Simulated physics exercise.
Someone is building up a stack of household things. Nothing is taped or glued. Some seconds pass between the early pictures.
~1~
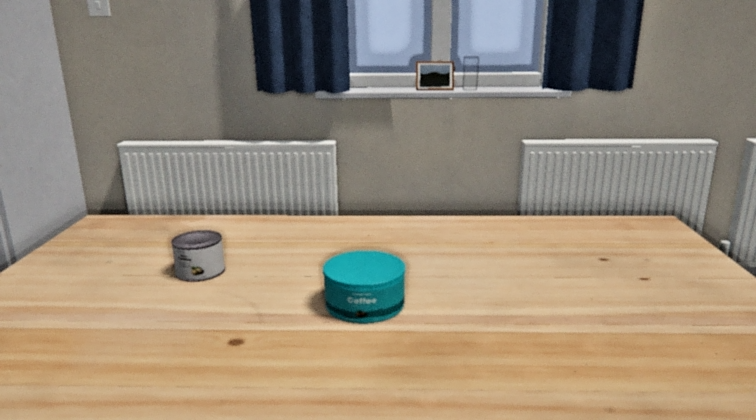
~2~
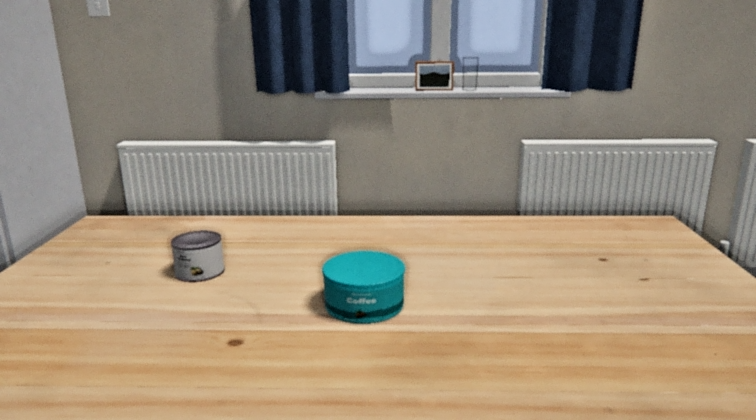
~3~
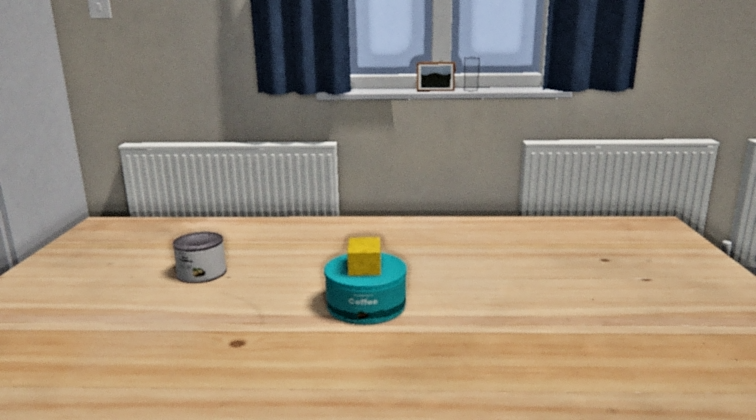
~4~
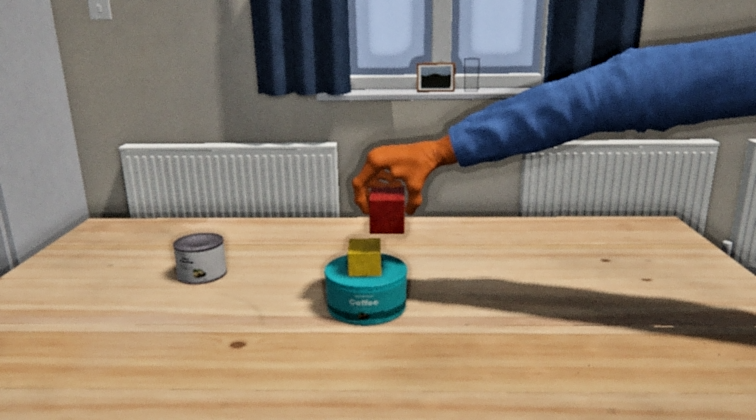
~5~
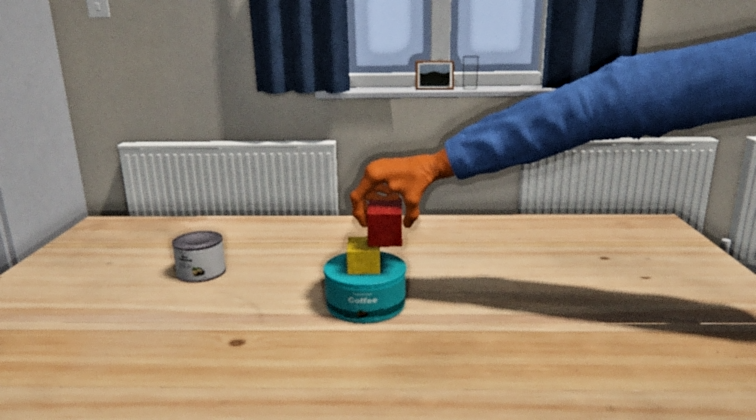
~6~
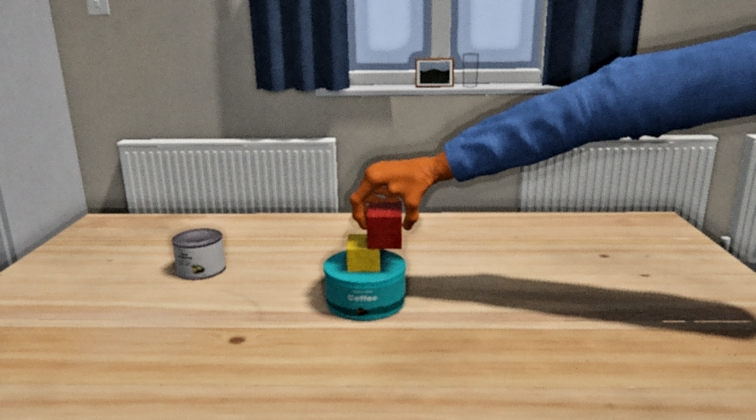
At the start, a turquoise tub and a smaller pale tub sit on a wooden table. A yellow block then appears on top of the turquoise tub. A hand reaches in from the right with a red block and lowers it slightly onto the yellow block, still gripping it.
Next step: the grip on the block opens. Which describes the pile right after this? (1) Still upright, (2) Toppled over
2, toppled over.
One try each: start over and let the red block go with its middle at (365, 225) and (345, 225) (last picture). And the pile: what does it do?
First attempt - it does not fall; second attempt - it comes down.
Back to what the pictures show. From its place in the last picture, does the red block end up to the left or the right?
As we see it, to our right.
Then, 0.30 s past the last view, red block now fallen.
Then, 0.40 s past the last view, things are still on the move.
Finally, fallen, red block; the other 3 still in place. Final places as the last picture's camera would see them, red block near (479, 289). The pile comes apart.
